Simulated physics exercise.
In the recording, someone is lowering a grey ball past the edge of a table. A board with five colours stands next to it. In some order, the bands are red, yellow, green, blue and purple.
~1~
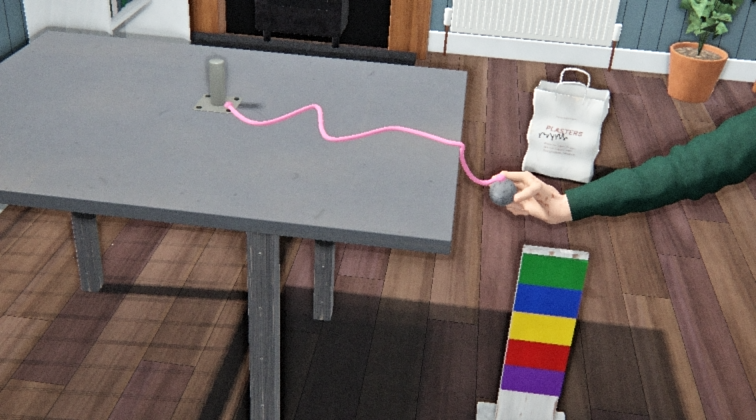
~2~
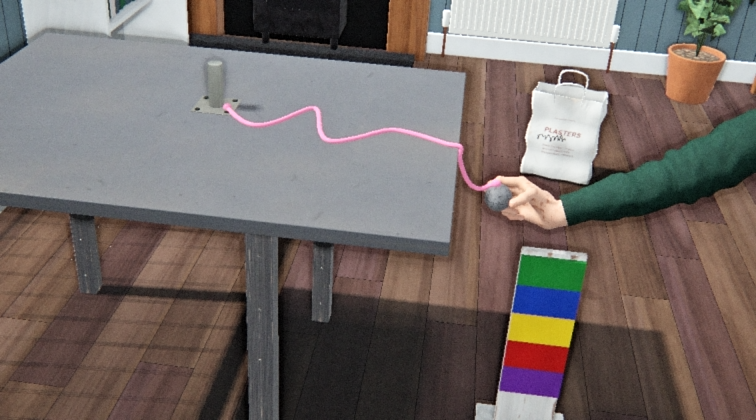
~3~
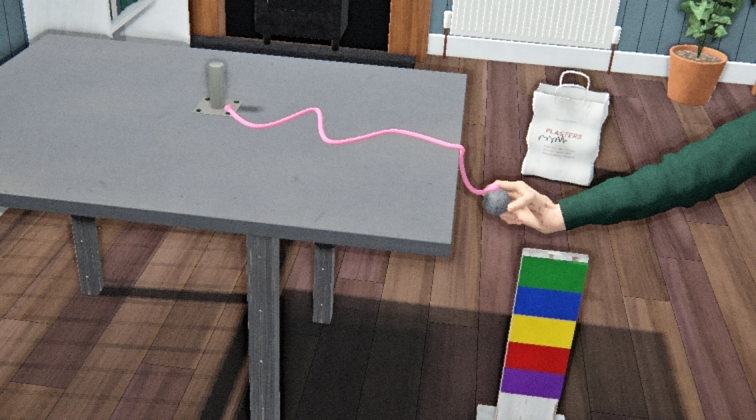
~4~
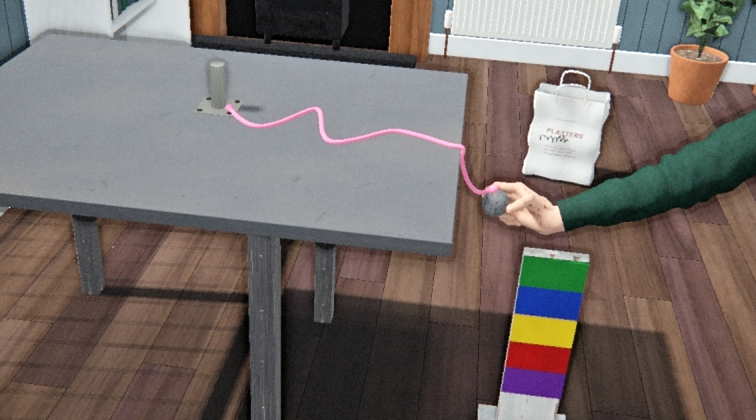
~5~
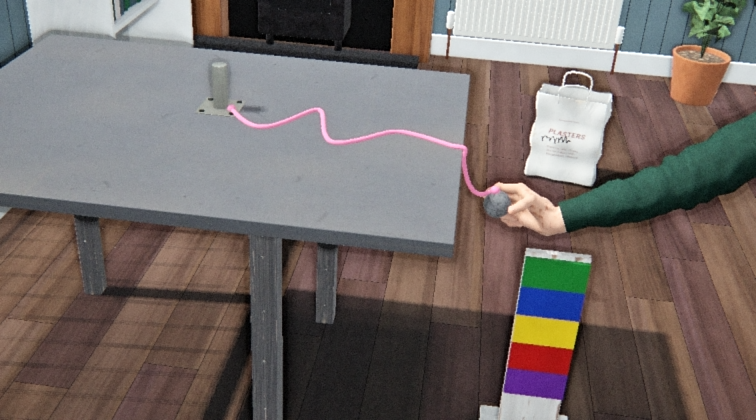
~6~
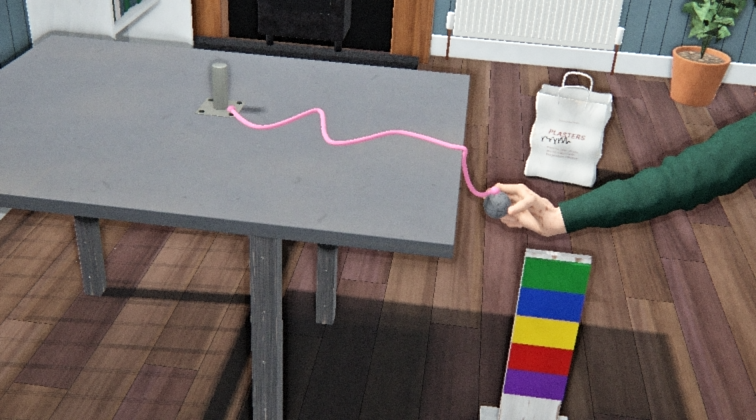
A room with a dark plank floor, a white radiator and a potted plant is seen from above one side of a grey table. A pink cord runs in waves from a small upright post to a grey ball held by a green-sleeved hand past the table's right edge, above a board banded green, blue, yellow, red and purple. The hand lowers the ball slightly, then stays nearly still, while the view shifts very faintly.
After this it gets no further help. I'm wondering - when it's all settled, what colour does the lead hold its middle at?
It's at yellow.
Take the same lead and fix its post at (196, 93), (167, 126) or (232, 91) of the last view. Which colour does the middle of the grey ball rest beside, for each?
Going case by case, it's blue, blue and finally yellow.
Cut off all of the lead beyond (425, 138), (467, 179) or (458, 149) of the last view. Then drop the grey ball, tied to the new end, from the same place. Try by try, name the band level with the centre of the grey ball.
First try: Above them all; second try: Blue; third try: Green.
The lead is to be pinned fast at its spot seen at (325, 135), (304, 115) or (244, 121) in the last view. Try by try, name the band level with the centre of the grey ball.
Note: Try 1 green; try 2 blue; try 3 yellow.
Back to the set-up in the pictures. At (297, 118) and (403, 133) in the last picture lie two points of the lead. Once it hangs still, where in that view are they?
In that view they sit near (328, 124) and near (460, 193).
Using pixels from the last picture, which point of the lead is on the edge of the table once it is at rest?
Position: Approx. (362, 140).
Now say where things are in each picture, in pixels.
Grey ball (503, 192); green (553, 273); blue (547, 302); yellow (542, 329); red (537, 356); purple (532, 381), in the first picture.
Grey ball (498, 197); lead through (242, 121) (301, 112) (321, 132) (377, 133) (447, 144), in the second picture.
Grey ball (497, 202), in the third picture.
Grey ball (495, 203); lead through (244, 122) (303, 113) (323, 133) (380, 134) (449, 145), in the fourth picture.
Grey ball (497, 204), in the fifth picture.
Grey ball (497, 205); lead through (246, 123) (305, 114) (325, 134) (382, 135) (451, 147), in the sixth picture.
Soon after, ball near (473, 322); level with yellow.
After that, ball near (424, 300); level with yellow.
And then, ball near (455, 318); level with yellow.
In the end, ball near (445, 314); level with yellow. Its centre hangs level with the yellow band.
